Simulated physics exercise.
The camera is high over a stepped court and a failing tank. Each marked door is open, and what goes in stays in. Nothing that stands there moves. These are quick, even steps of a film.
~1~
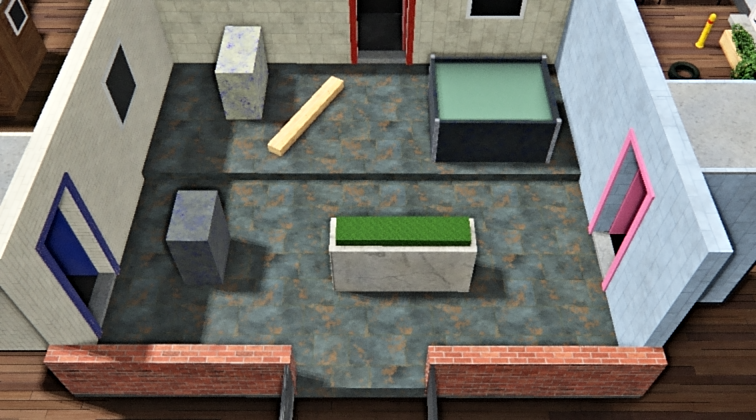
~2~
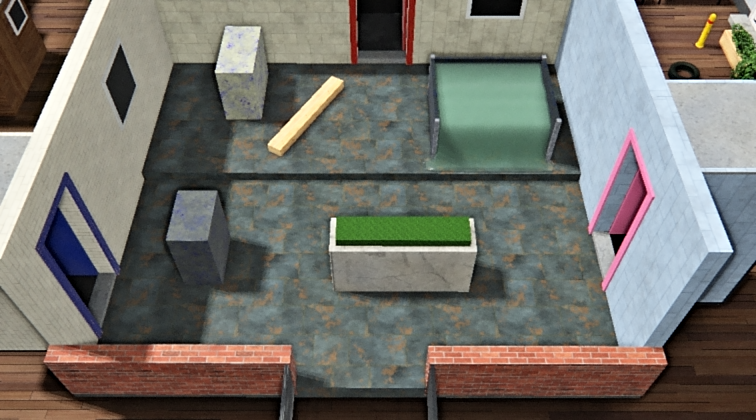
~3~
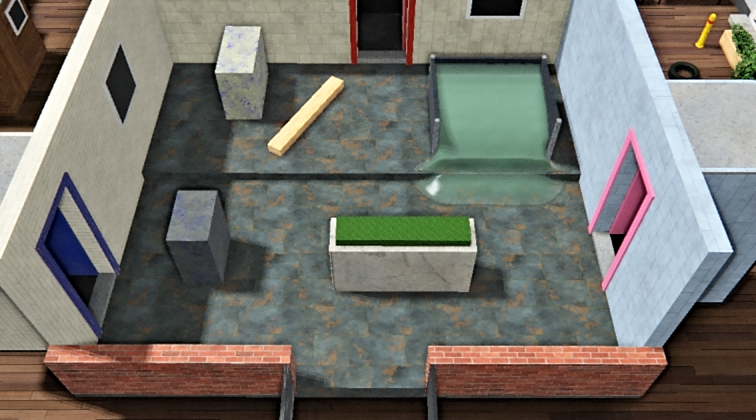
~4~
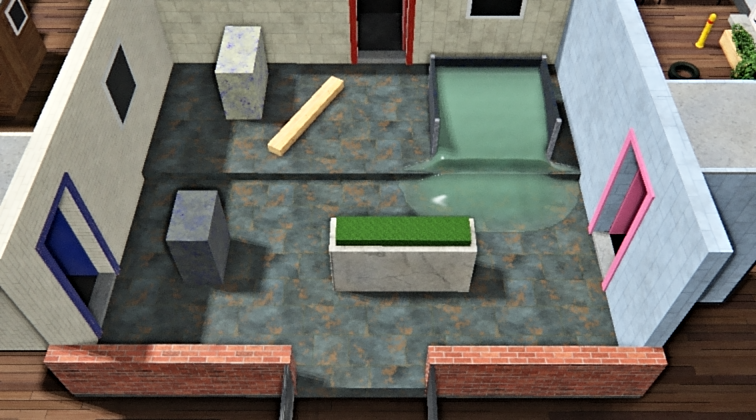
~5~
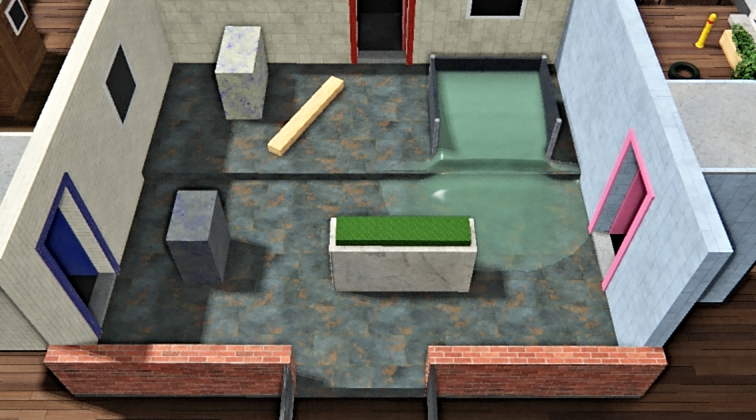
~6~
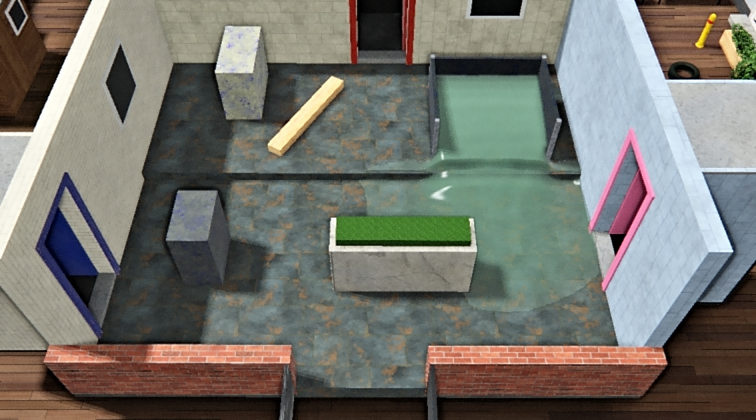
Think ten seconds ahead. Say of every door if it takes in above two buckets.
One by one: The pink door floods; the blue door floods; the red door holds within the limit.
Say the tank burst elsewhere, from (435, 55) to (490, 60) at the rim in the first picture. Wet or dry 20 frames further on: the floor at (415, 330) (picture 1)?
Answer: No water.
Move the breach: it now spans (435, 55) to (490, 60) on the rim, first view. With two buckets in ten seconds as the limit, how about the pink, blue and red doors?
My reading: The pink door keeps below it, the blue door holds, the red door is over.
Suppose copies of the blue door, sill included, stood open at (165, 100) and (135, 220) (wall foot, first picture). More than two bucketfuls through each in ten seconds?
One after the other: Keeps below it, takes more.
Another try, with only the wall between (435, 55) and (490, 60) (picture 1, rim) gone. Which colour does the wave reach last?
Last comes the blue one.
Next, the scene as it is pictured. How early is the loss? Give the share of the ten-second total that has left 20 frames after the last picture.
Near 25 in a hundred.
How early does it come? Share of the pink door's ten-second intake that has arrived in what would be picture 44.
Roughly 95 per cent.
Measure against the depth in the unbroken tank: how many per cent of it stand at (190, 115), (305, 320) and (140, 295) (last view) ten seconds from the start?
In turn 0, 10 and 14 in a hundred.
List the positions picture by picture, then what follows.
The first frame shows still water in the water tank at (492, 92).
In the second frame, water pours out at (492, 149) and has run to (428, 163).
In the third frame, water pours out at (492, 150) and has run to (421, 187).
In the fourth frame, the front is at (411, 201), out from the gap at (492, 152).
In the fifth frame, water pours out at (491, 152) and has run to a hidden place.
In the sixth frame, the front is at (512, 307), out from the gap at (491, 153).
A moment on, water covers 30 % of the floor; the pink door under two buckets in, the blue door not reached, the red door not reached.
Next, water covers 40 % of the floor; the pink door over two buckets in, the blue door not reached, the red door not reached.
Then, water covers 55 % of the floor; the pink door over two buckets in, the blue door not reached, the red door not reached.
Later, water covers 60 % of the floor; the pink door far over two buckets in, the blue door over two buckets in, the red door not reached.
In the end, water covers 60 % of the floor; the pink door far over two buckets in, the blue door far over two buckets in, the red door not reached.
